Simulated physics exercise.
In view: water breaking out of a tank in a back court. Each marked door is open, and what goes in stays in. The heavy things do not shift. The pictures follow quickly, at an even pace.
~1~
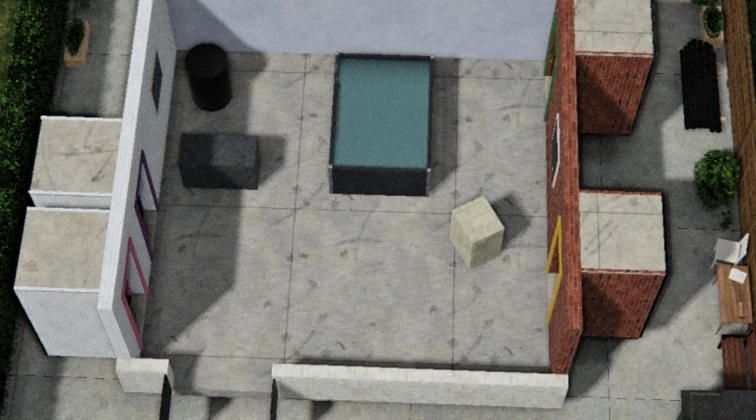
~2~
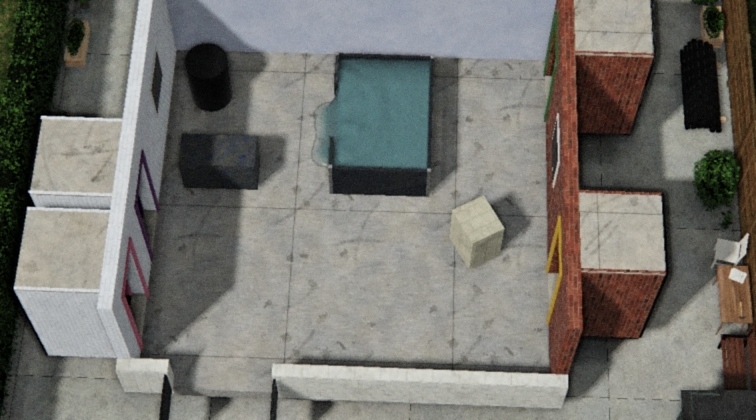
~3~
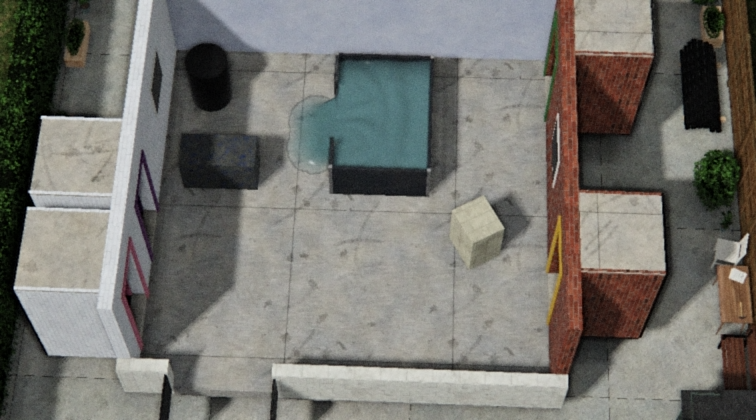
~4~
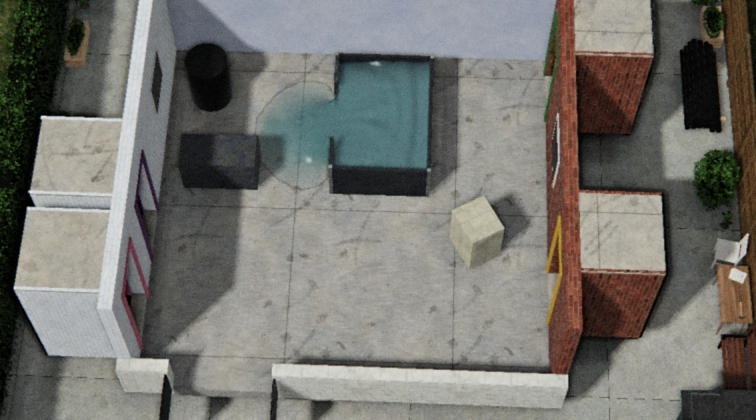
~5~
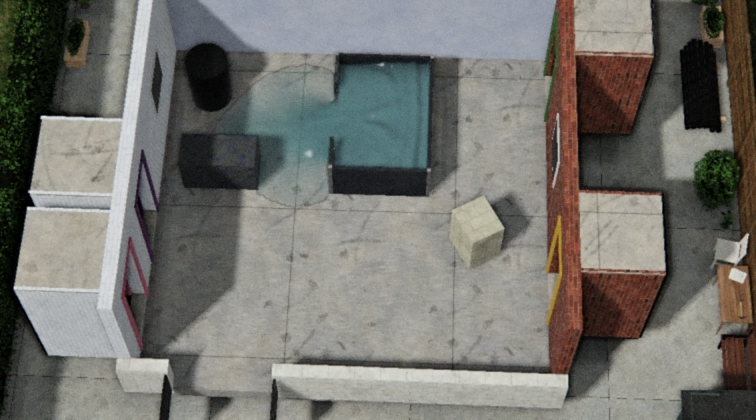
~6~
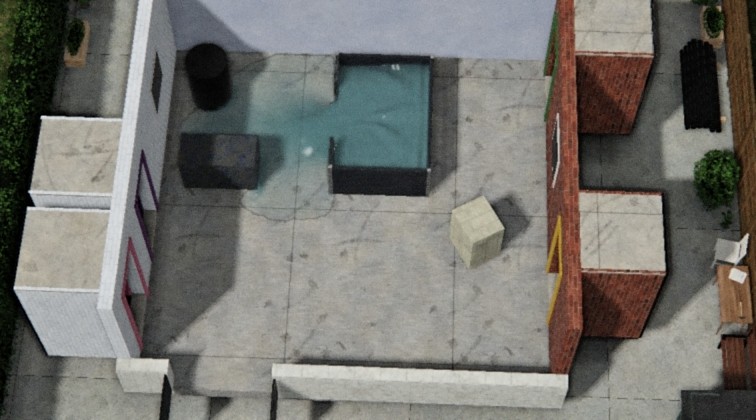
We see a walled concrete court with a tank of teal water; water breaks out through a gap in the tank's left side and spreads leftward in a widening sheet across the floor, reaching around a dark block.
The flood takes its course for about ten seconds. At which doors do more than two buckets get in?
One by one: The purple door stays under that; the green door takes more than that; the pink door stays under that; the yellow door stays under that.
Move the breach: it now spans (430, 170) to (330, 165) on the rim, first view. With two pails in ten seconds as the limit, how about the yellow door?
Then: Yellow door takes more.
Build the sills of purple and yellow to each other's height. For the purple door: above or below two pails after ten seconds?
The purple one floods.
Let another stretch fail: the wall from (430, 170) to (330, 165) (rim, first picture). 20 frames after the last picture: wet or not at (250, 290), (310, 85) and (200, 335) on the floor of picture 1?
In that order: Under water, dry, wet.
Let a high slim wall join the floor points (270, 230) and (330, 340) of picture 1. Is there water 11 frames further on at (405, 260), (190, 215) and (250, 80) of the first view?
In turn: Clear, under water, wet.
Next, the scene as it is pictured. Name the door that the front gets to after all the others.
The yellow door.
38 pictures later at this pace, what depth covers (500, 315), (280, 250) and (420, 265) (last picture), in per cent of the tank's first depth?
Roughly 0, 4 and 0 per cent, in turn.
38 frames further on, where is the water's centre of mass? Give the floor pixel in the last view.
Near (297, 161).
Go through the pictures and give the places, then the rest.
The first picture shows the open tank at (382, 113) is whole and still.
In the second picture, the front is at (325, 106), out from the gap at (336, 128).
In the third picture, water pours out at (336, 128) and has run to (297, 111).
In the fourth picture, water pours out at (336, 129) and has run to (262, 118).
In the fifth picture, the front is at a hidden place, out from the gap at (336, 129).
In the sixth picture, water pours out at (336, 128) and has run to a hidden place.
A moment on, water covers 25 % of the floor; the purple door not reached, the green door not reached, the pink door not reached, the yellow door not reached.
Next, water covers 40 % of the floor; the purple door wet at the sill, nothing in, the green door not reached, the pink door wet at the sill, nothing in, the yellow door not reached.
Then, water covers 50 % of the floor; the purple door wet at the sill, nothing in, the green door not reached, the pink door wet at the sill, nothing in, the yellow door not reached.
Later, water covers 60 % of the floor; the purple door under two buckets in, the green door over two buckets in, the pink door wet at the sill, nothing in, the yellow door not reached.
In the end, water covers 85 % of the floor; the purple door under two buckets in, the green door far over two buckets in, the pink door wet at the sill, nothing in, the yellow door wet at the sill, nothing in.
